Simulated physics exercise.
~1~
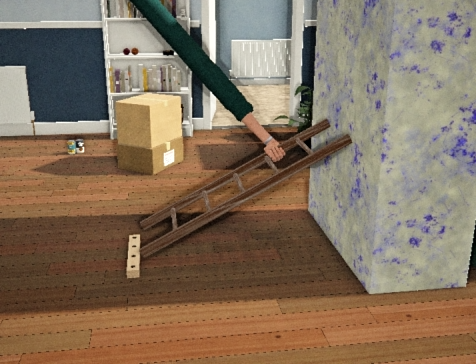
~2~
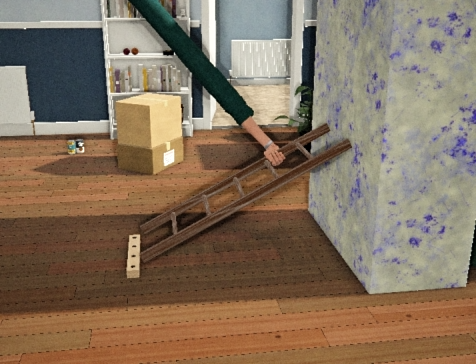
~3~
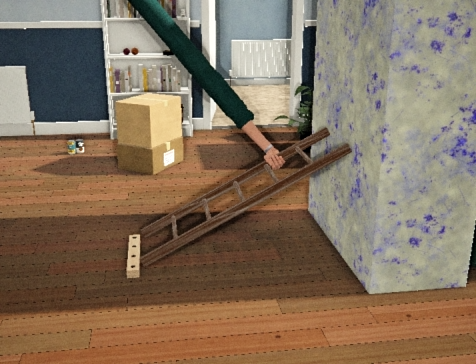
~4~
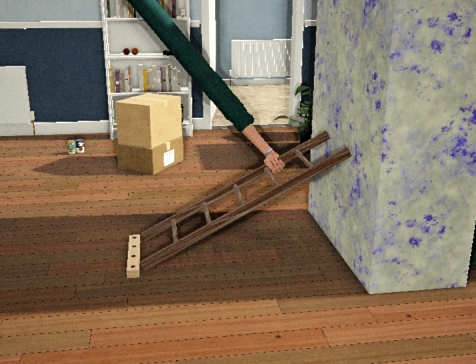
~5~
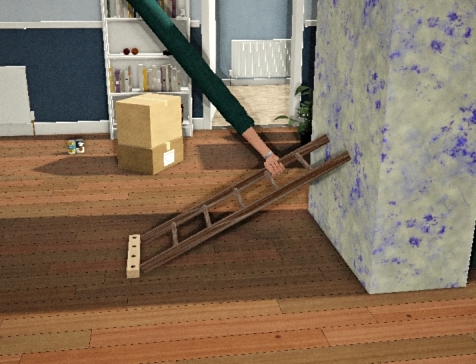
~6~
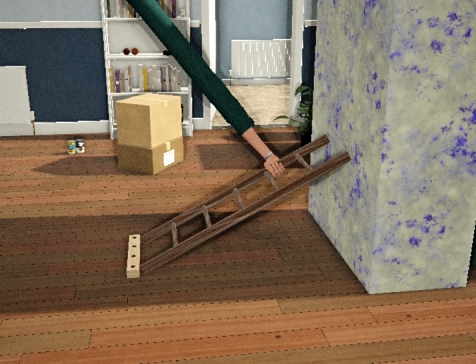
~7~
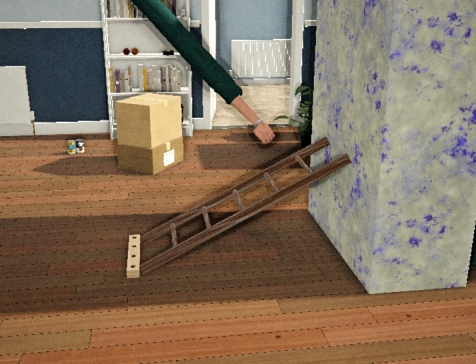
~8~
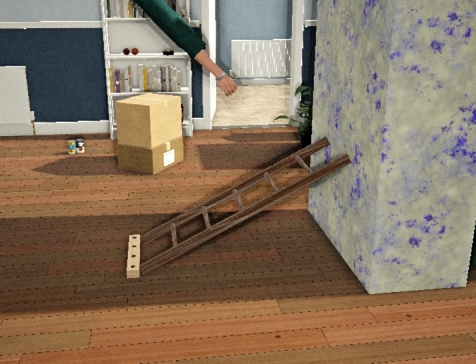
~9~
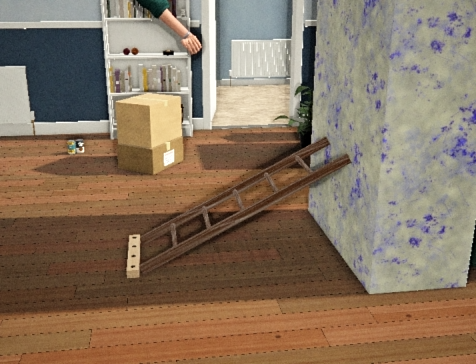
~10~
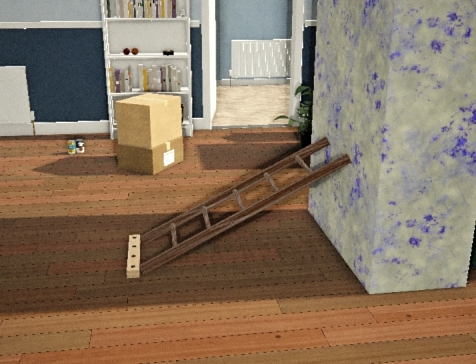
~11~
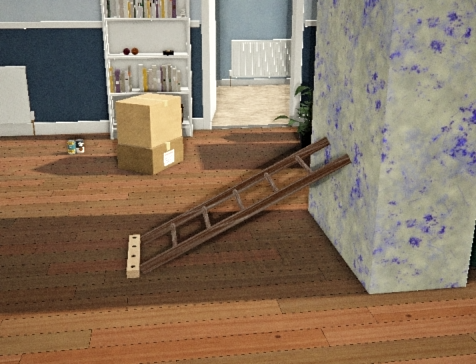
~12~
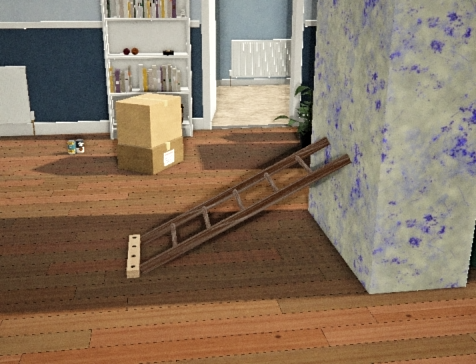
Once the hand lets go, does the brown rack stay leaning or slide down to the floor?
The brown rack stays leaning against the speckled cupboard, with its foot still at the strip of wood on the floor.
